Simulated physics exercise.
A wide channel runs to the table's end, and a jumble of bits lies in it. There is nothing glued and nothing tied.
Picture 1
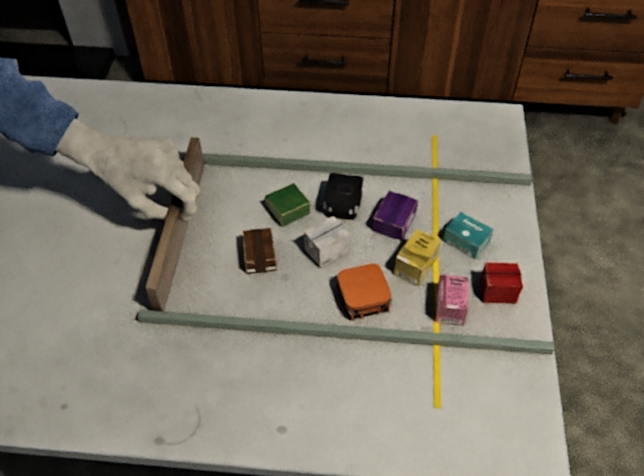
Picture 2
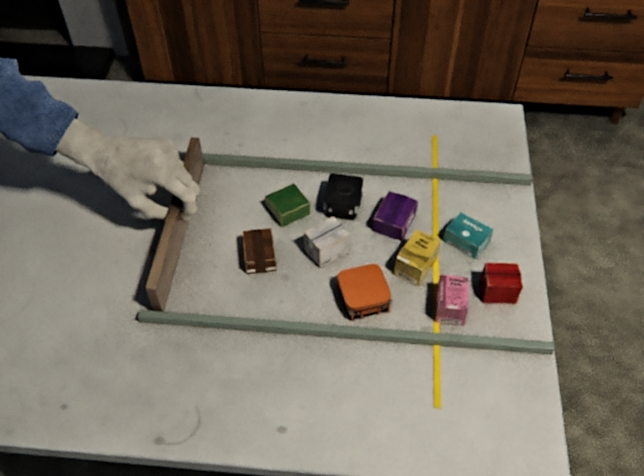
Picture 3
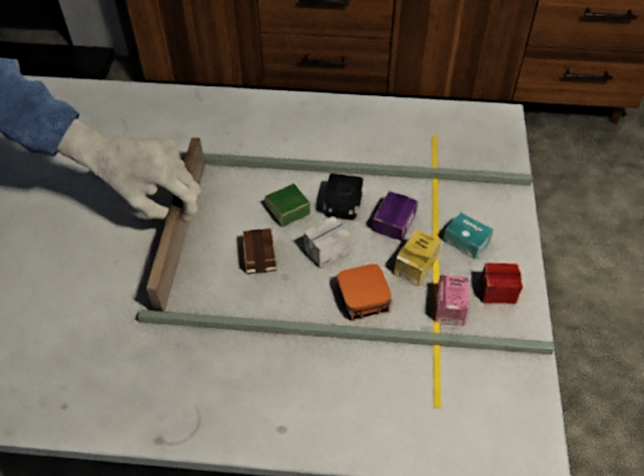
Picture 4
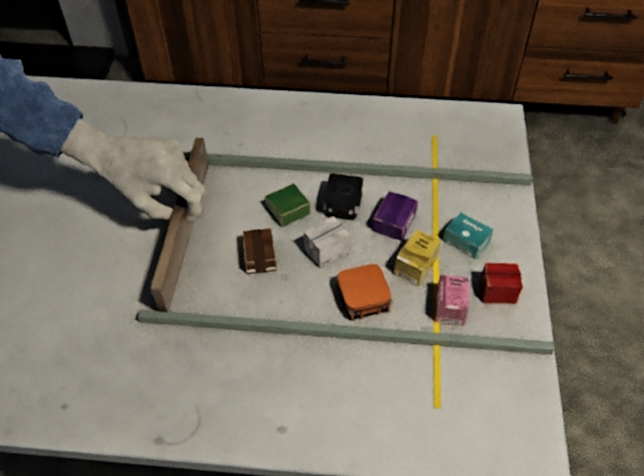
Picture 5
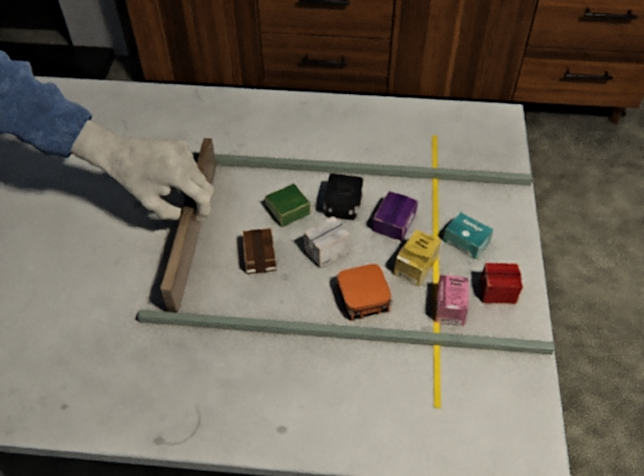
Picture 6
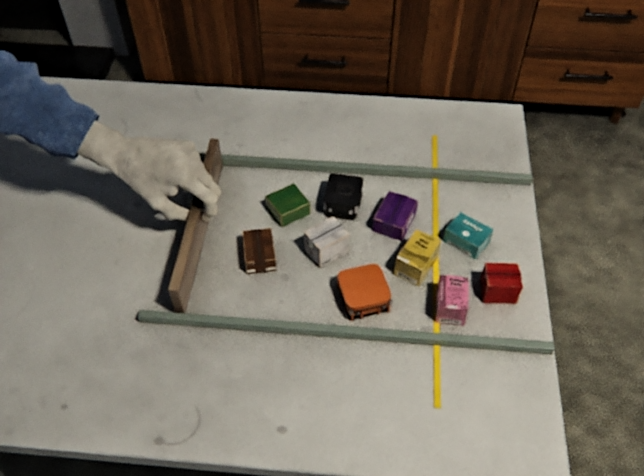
A gloved hand slides a wooden board slightly right toward small colored boxes on a table.
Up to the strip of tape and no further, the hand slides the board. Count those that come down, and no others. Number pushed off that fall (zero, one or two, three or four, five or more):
Zero.
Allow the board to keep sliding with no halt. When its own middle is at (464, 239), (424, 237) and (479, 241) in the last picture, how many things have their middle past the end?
2; 0; 2.
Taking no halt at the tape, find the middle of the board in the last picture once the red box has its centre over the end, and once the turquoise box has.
Roughly (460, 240); for the second one, roughly (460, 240).
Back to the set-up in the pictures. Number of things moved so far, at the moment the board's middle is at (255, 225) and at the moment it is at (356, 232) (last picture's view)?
The count reaches 1 first and 7 second.
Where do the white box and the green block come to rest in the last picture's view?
Roughly at (485, 244) and at (453, 225), in that order.
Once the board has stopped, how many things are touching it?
Count recorded: 4.
Soon after, none off yet; red box at rest near (501, 283); turquoise box at rest near (468, 235); pink box at rest near (452, 300).
At rest, the number that fall off is zero.
